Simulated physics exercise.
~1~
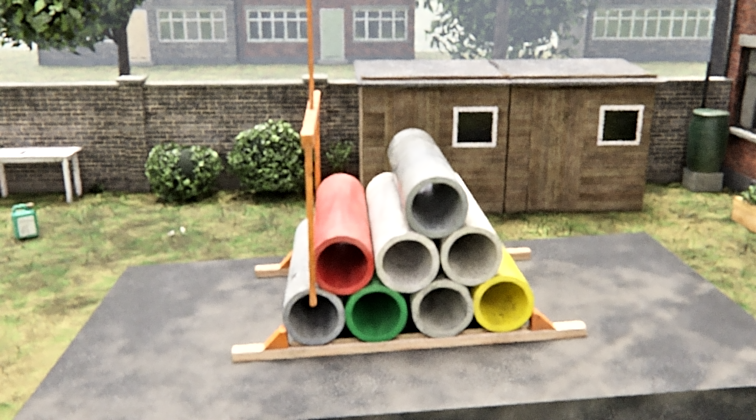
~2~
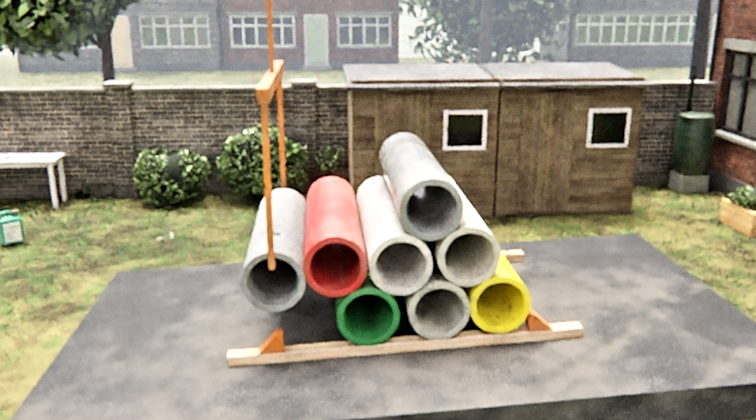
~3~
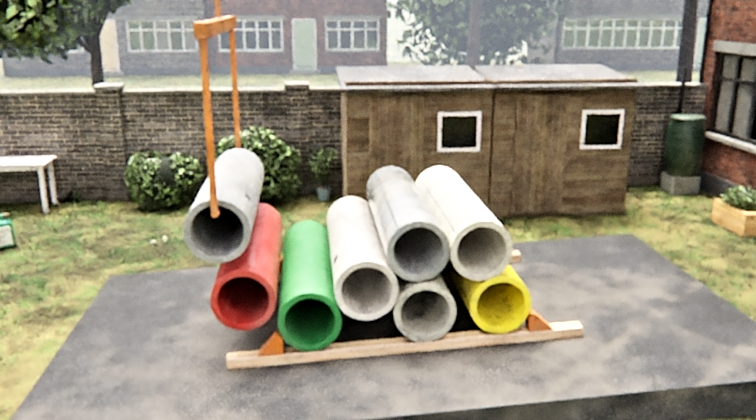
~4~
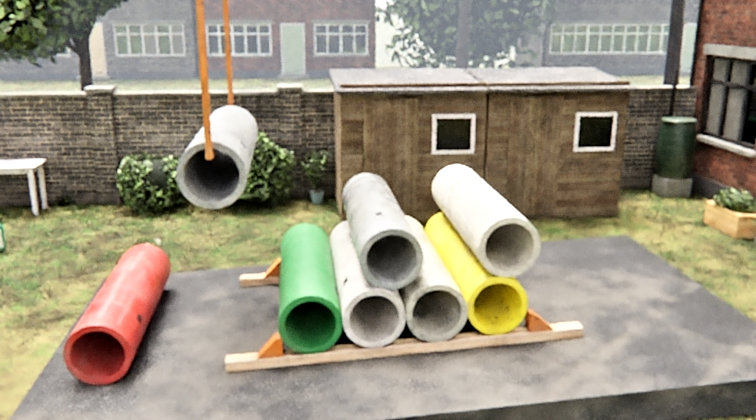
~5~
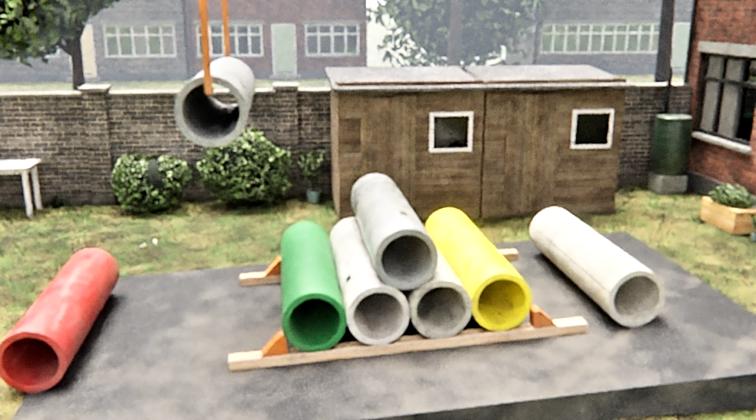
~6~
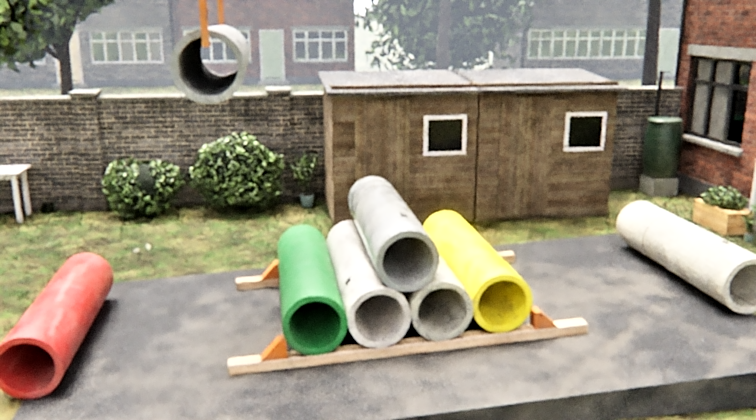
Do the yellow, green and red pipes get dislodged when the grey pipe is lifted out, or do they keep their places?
The green and red pipes are dislodged, the green one shifting left on the bearers and the red one rolling off to the left. The yellow pipe holds its place at the right end.
